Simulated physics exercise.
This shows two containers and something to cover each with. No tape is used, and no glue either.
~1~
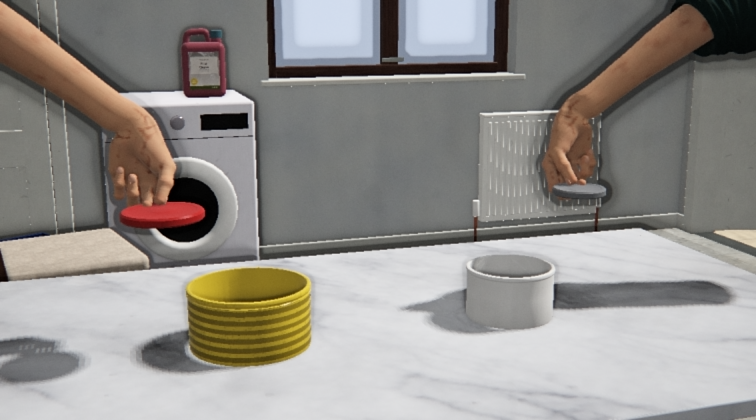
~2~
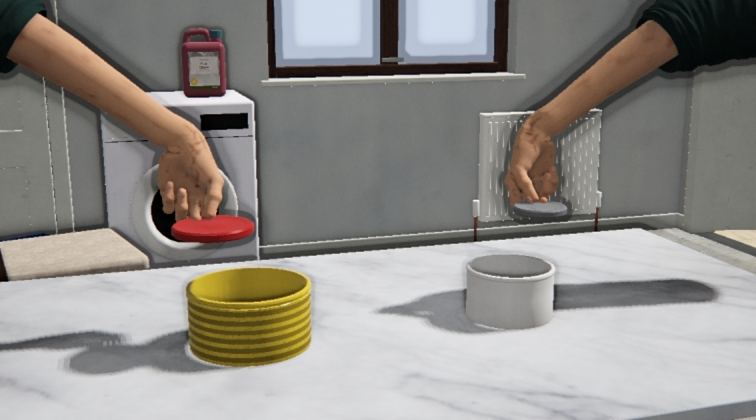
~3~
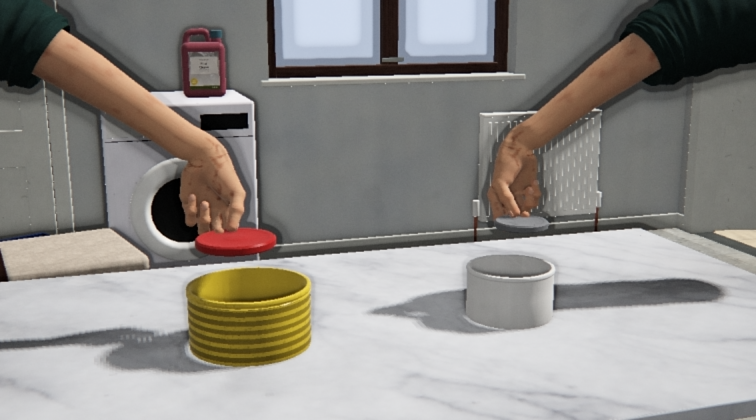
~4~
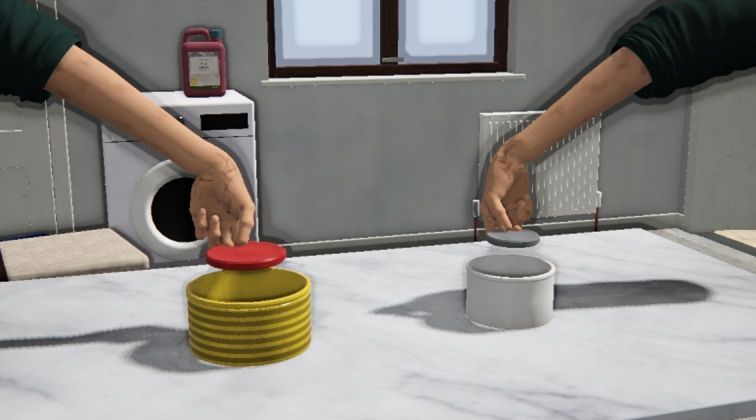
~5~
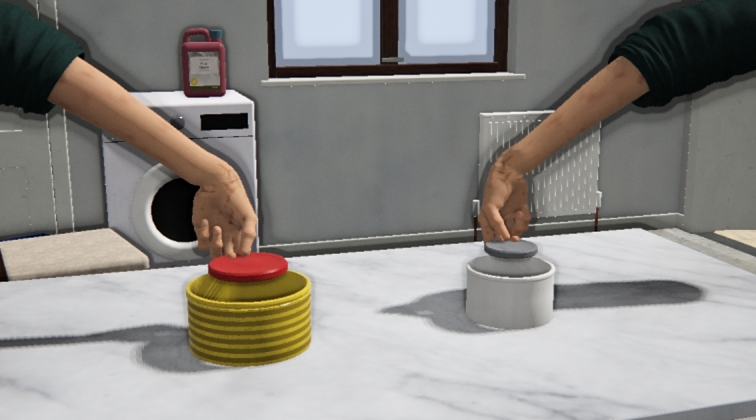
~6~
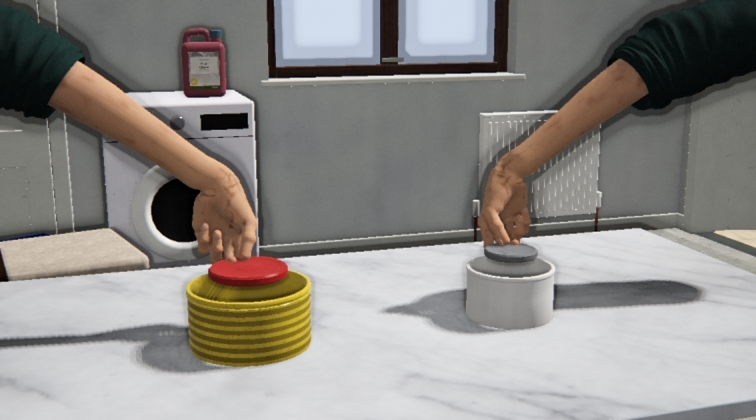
Two hands lower a red disc and a grey disc over a yellow container and a white one.
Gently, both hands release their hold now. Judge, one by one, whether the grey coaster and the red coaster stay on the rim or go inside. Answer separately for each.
Grey coaster - inside; red coaster - inside.
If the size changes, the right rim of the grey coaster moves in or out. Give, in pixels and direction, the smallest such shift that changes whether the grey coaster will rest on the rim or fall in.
Looks like close to 12 pixels, moving right.
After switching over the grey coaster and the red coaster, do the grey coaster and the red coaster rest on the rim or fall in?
The grey coaster slides in, and the red coaster slides in.
Then, 0.14 s on from there, grey coaster displaced about its own width near (510, 284); red coaster displaced a little near (250, 305).
In the end, the grey coaster slips past the rim, near (509, 307); the red coaster slips past the rim, near (251, 335).
